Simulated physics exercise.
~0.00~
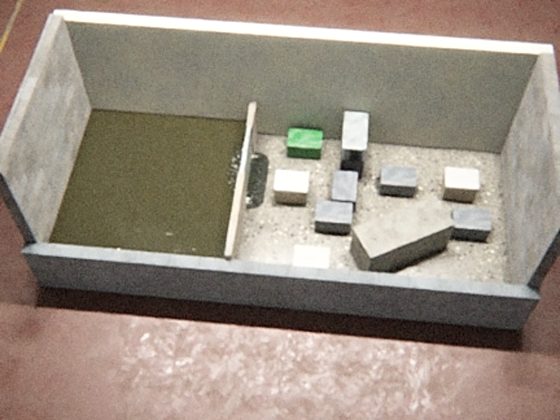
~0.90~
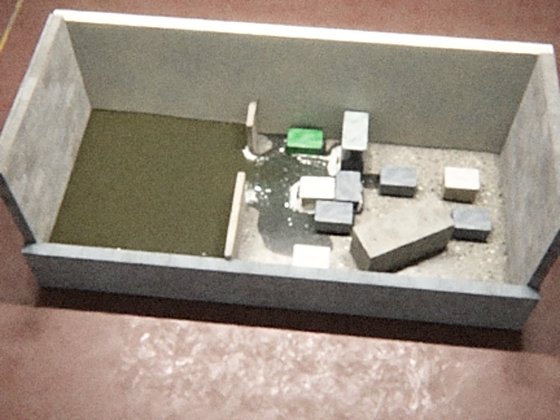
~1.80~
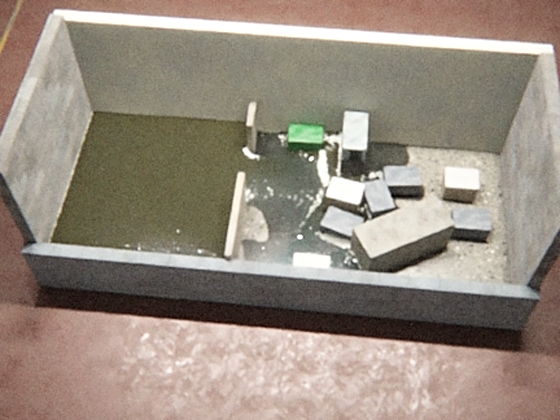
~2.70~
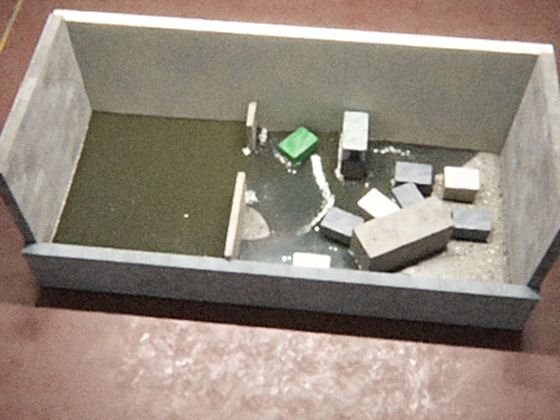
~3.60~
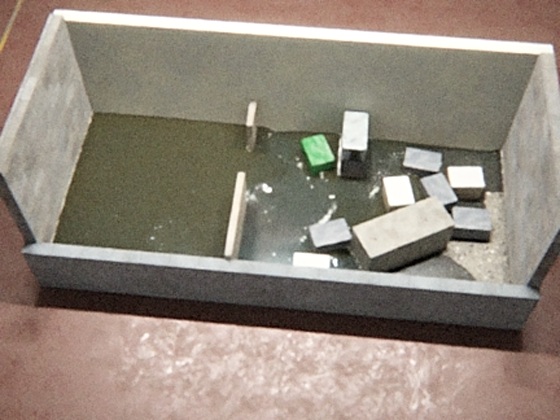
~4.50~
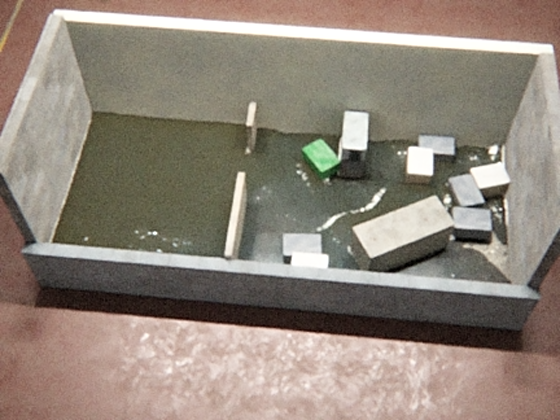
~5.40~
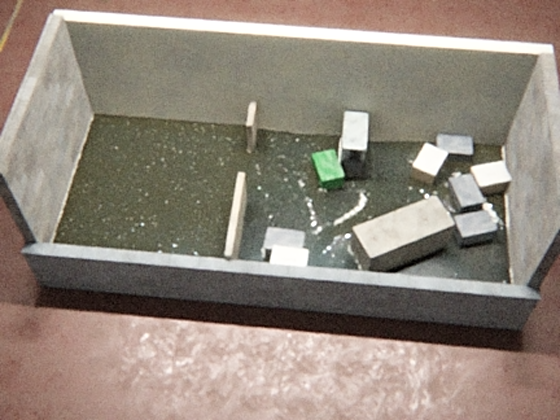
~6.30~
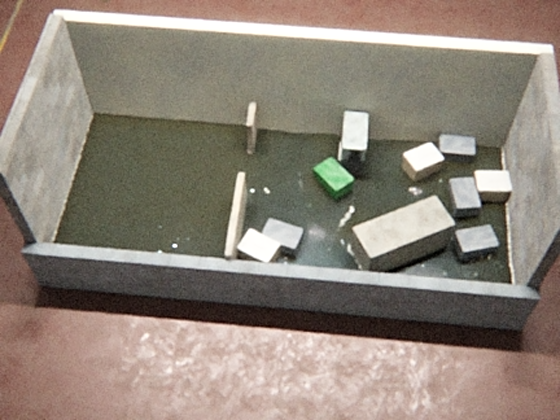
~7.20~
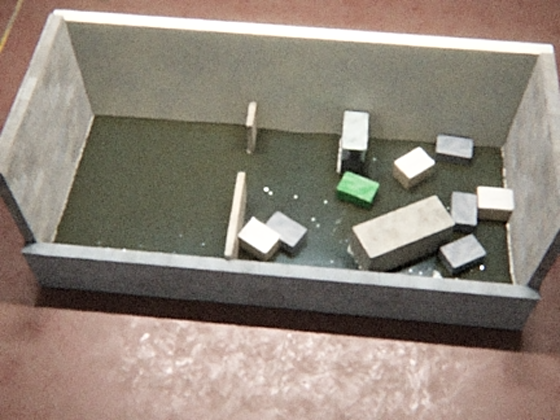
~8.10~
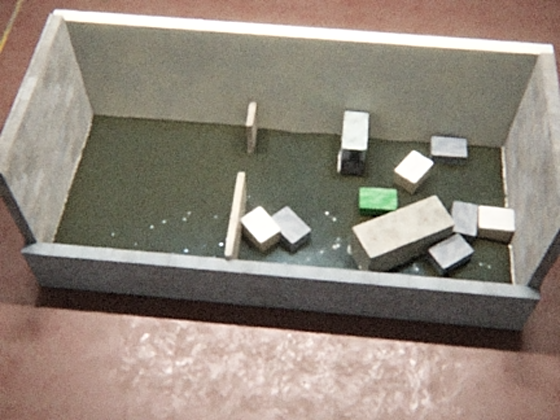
The clip opens on a walled box seen from above, with dark water held at the left by a pale partition and a green crate among grey and white blocks on dry gravel at the right. The middle of the partition gives way, and water pours through the gap. It spreads rightward around the blocks, pushing several toward the right wall while a grey one drifts back left. The green crate lifts, turns and floats right and toward the front. At the end water covers the floor, and the green crate sits beside the large, unmoved slab.
